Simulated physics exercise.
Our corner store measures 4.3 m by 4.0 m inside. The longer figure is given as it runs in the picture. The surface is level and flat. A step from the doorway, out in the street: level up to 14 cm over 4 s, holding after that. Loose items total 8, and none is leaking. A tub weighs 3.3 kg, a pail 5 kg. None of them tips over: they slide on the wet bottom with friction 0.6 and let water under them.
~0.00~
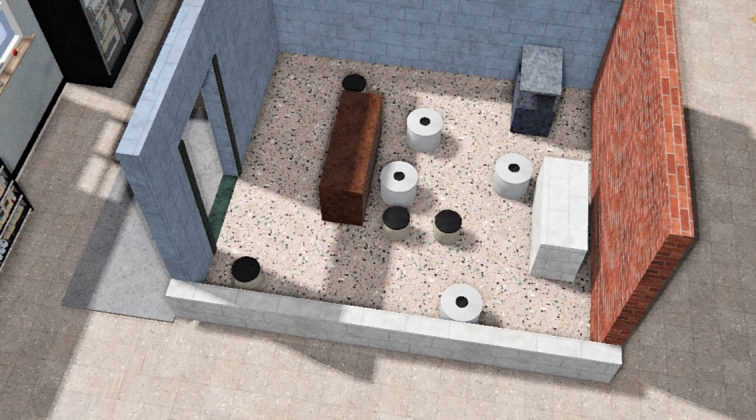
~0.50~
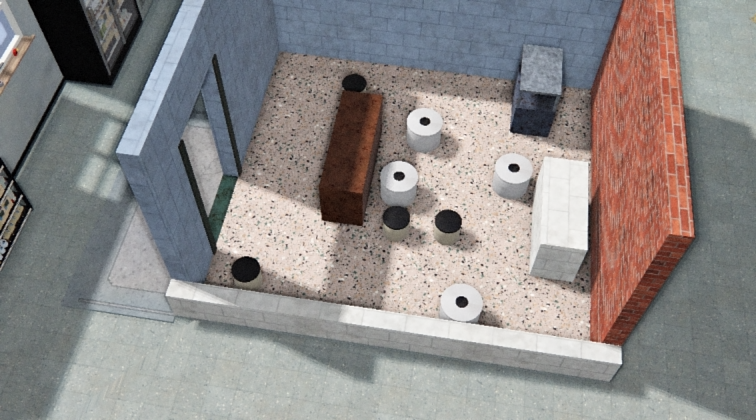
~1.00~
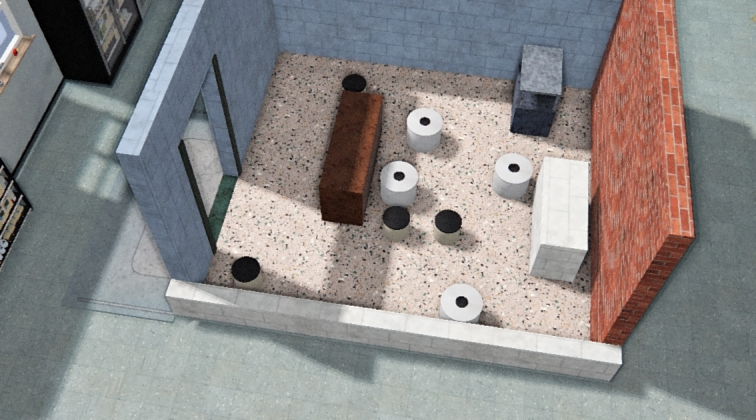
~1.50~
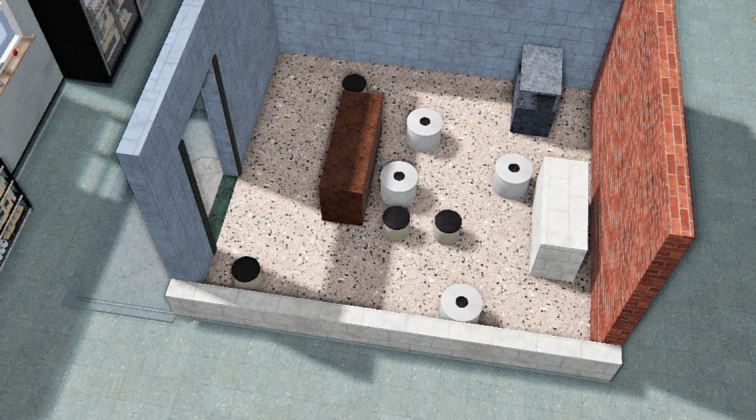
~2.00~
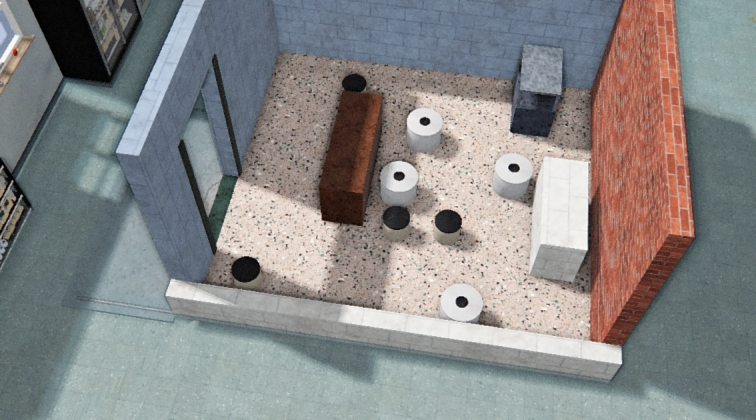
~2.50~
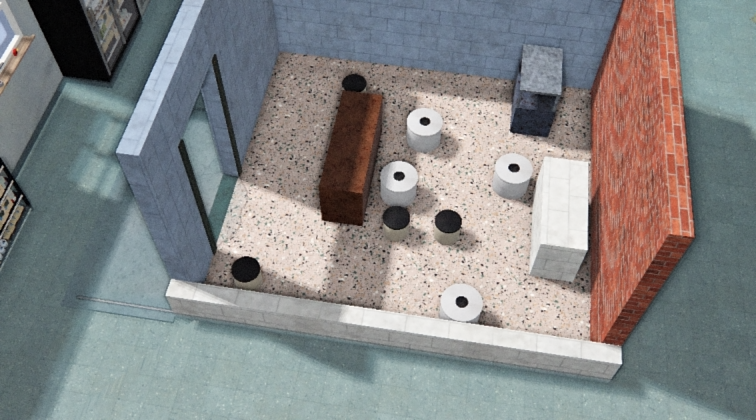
Corner store from above, greenish water covering the paving outside, then spreading over the doorway slab while the furnishings stay still.
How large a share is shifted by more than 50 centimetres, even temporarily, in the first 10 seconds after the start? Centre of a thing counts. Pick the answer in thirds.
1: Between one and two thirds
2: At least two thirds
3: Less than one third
Option 3: Less than one third.
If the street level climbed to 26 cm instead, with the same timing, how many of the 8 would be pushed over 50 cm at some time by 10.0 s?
Result: 2.
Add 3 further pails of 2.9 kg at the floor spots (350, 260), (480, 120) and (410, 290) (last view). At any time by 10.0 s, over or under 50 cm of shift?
One by one, in that order: Above it, below it, above it.
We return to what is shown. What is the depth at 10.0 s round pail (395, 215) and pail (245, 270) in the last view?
Some 2 cm at the first, some 3 cm at the second.
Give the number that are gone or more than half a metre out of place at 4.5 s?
By then the count is 0.
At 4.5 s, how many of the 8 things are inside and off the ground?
0 of them.
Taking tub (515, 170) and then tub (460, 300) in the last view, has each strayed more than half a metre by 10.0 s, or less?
In that order: Below, above.
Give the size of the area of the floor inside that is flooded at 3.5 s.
Roughly 1.0 m2 of it is wet.
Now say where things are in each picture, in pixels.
A tub at (462, 302) rests on the ground; a pail at (246, 269), on the bottom; 0.0 m2 under water; 0 of 8 have shifted, in the first frame.
A tub at (462, 302) rests on the ground; a pail at (246, 269) rests on the ground; 0.0 m2 under water; 0 of 8 have shifted, in the second frame.
A tub at (462, 302) rests on the ground; a pail at (246, 269) rests on the ground; water covers 0.0 m2; 0 of 8 have shifted, in the third frame.
A tub at (462, 302) rests on the ground; a pail at (246, 269), on the bottom; water covers 0.0 m2; 0 of 8 have shifted, in the fourth frame.
A tub at (462, 302), on the bottom; a pail at (246, 269) rests on the ground; water covers 0.0 m2; 0 of 8 have shifted, in the fifth frame.
A tub at (462, 302) rests on the ground; a pail at (246, 269), on the bottom; 0.1 m2 under water; 0 of 8 have shifted, in the sixth frame.
After 3.5 s 0 of 8 are over 50 cm from their spots; 0 afloat.
After 4.5 s 0 of 8 are over 50 cm from their spots; 0 afloat.
After 7.0 s 1 of 8 are over 50 cm from their spots; 1 afloat.
After 10.0 s 1 of 8 are over 50 cm from their spots, and 1 have been at some point; 1 afloat.
